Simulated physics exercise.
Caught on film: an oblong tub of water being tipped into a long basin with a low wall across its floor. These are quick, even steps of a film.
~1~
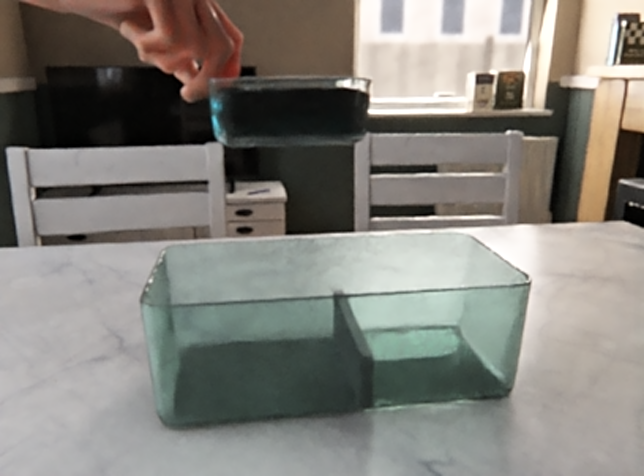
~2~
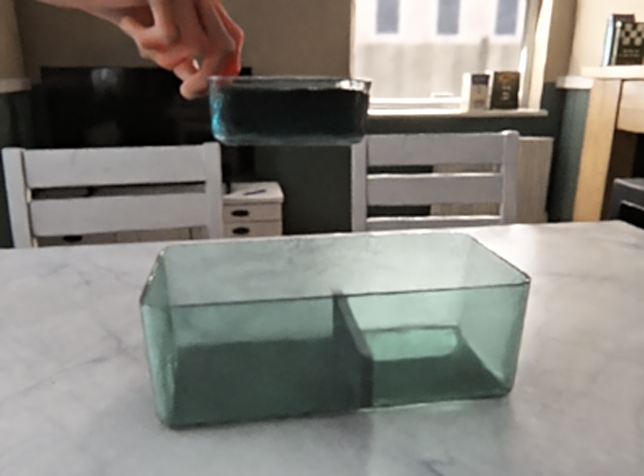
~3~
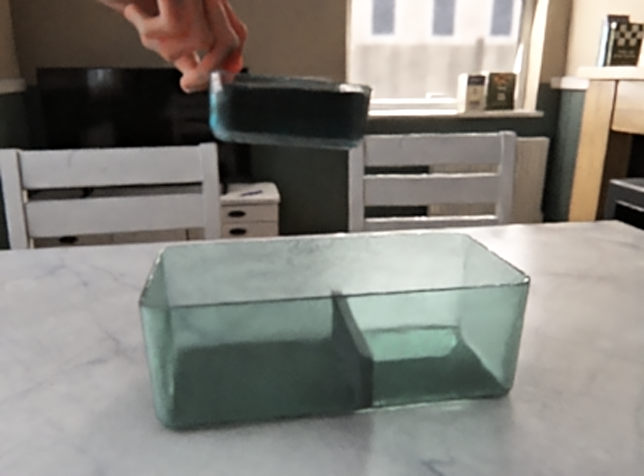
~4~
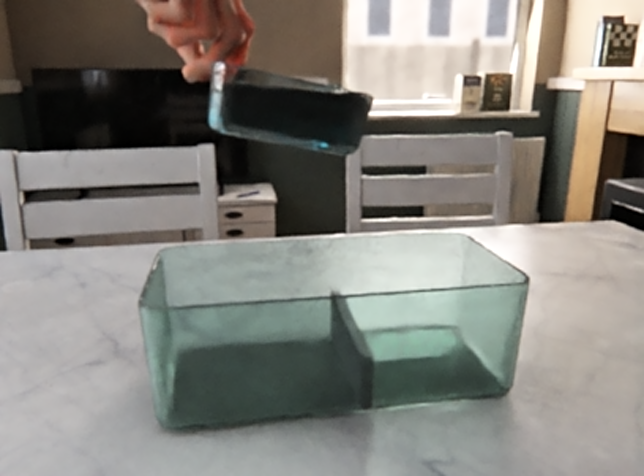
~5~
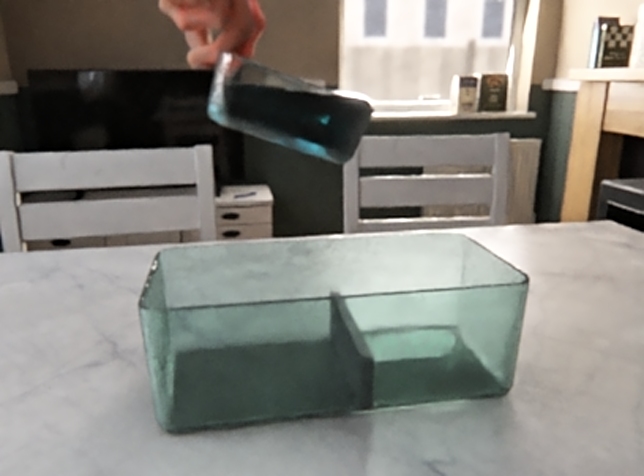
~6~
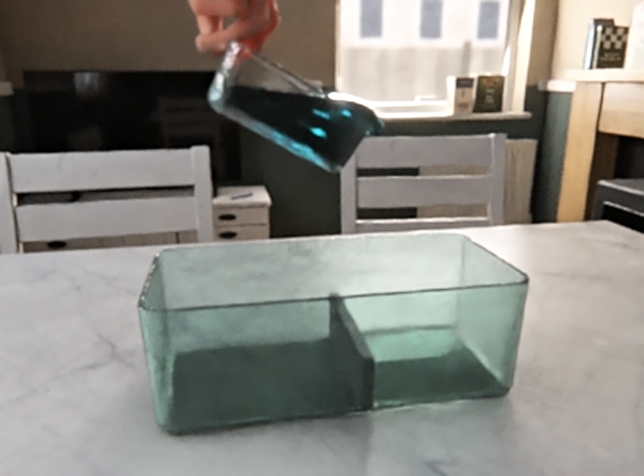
At the start, a hand holds a small glass tub of dark blue liquid level above a long, greenish, see-through basin with a low wall across its floor. The hand tips the tub gradually, its right end dipping lower and lower, until it slants steeply with the liquid gathered toward that end.
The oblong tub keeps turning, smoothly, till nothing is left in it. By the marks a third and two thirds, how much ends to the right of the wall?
It comes to above two thirds.
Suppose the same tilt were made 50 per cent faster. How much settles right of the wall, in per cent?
Close to 85 per cent.
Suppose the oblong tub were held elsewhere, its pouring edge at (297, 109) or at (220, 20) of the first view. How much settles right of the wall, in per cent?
Roughly 65 per cent, and 0 per cent.
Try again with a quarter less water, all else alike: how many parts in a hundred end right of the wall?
Near 85 %.
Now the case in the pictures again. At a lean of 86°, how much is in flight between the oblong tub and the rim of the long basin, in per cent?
Some 40 per cent.
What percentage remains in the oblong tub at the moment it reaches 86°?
It comes to 10 per cent or so.
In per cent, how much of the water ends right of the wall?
About 90 per cent.
A moment on, the oblong tub is tipped on its side and 11 per cent is still to pour, 0 is left of the wall and 48 right of it.
Next, the oblong tub is tipped on its side and 3 per cent is still to pour, 4 is left of the wall and 88 right of it.
Then the oblong tub is tipped on its side and 0 per cent is still to pour, 10 is left of the wall and 88 right of it.
Later the oblong tub is tipped on its side and 0 per cent is still to pour, 11 is left of the wall and 88 right of it.
At rest 11 per cent lies left of the wall, 88 right of it and 1 outside.
